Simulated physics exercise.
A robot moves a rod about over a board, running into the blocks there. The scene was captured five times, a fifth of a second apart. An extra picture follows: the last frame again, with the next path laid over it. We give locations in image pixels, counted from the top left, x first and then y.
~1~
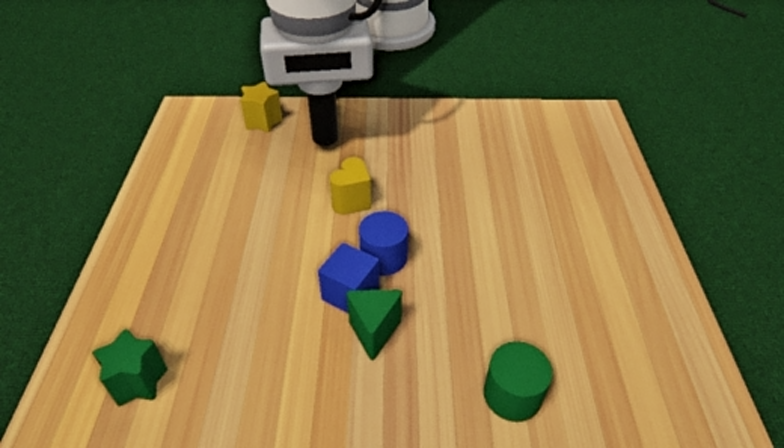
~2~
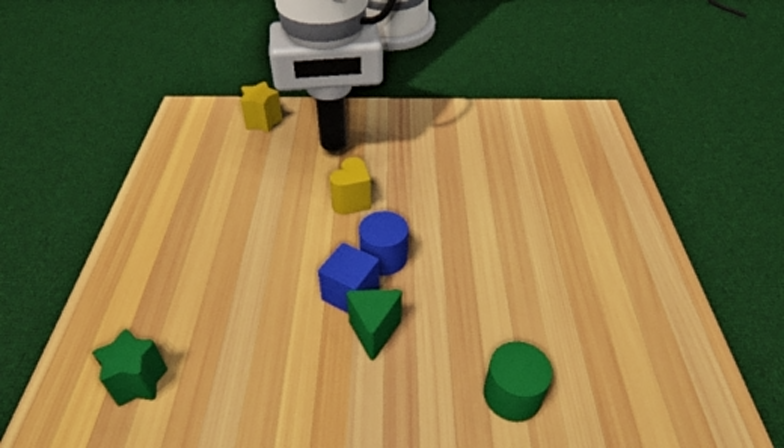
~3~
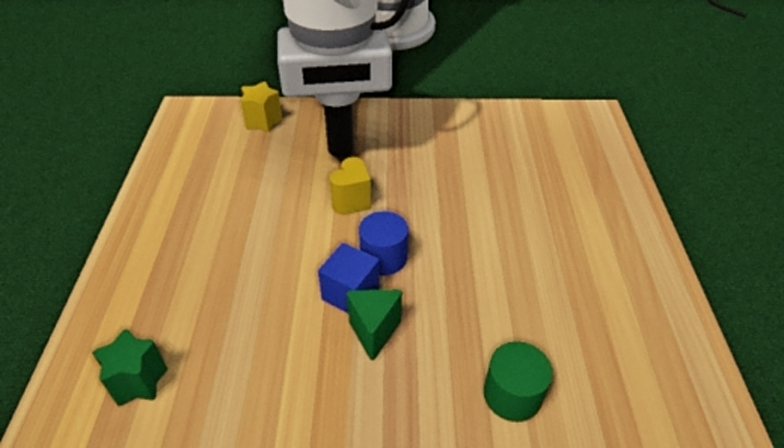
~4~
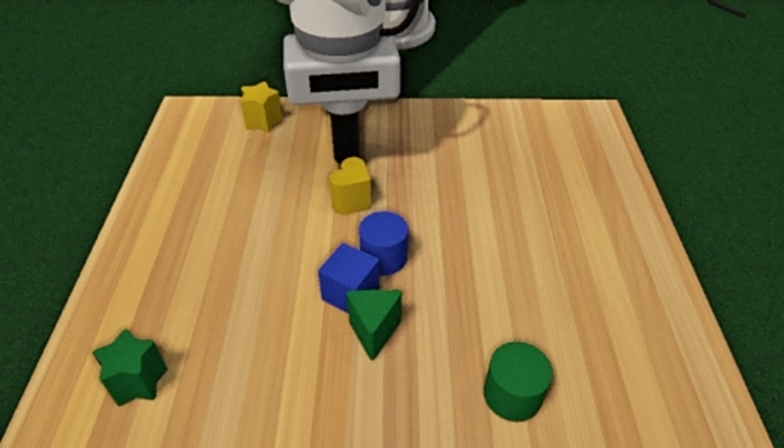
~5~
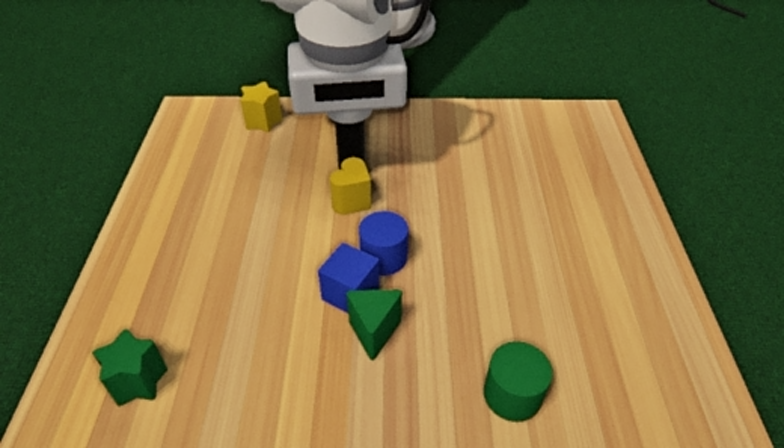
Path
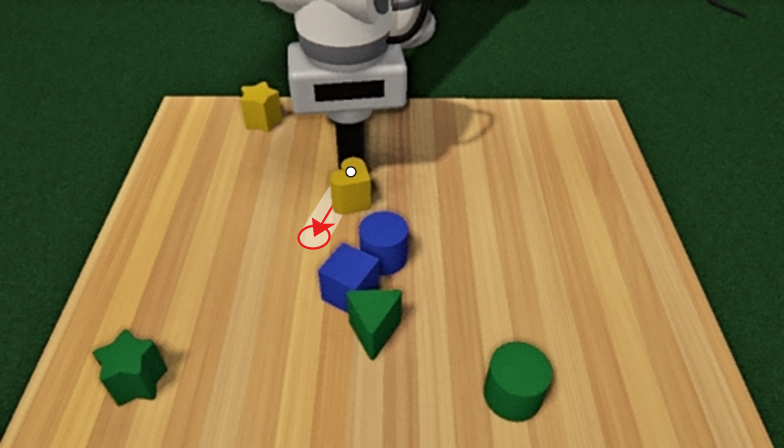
The robot's black rod moved a short way right and toward the viewer, closing in on the yellow heart block from behind, while the blue, green and other yellow blocks on the wooden board stayed still.
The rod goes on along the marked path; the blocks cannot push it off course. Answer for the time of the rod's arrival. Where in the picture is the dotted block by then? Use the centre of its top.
At pixel (346, 218).
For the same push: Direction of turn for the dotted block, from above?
From overhead, anticlockwise.
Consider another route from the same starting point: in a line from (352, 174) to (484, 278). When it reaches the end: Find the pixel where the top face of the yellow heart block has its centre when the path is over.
Located at (356, 185).
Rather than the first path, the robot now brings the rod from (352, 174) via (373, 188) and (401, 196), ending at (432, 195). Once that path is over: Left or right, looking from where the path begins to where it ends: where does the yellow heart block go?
My prediction: Rightwards.
Path on the board, straight from (352, 174) to (314, 237); the dot is on the yellow heart block.
The first path, step by step. One third of the way, rod (339, 186); yellow heart block (349, 189), turned 20° anticlockwise.
Two thirds of the way, rod (326, 207); yellow heart block (351, 205), turned 65° anticlockwise.
At the end, rod (313, 229); blue square in place; yellow heart block (346, 218), turned 100° anticlockwise; blue circle (392, 232).
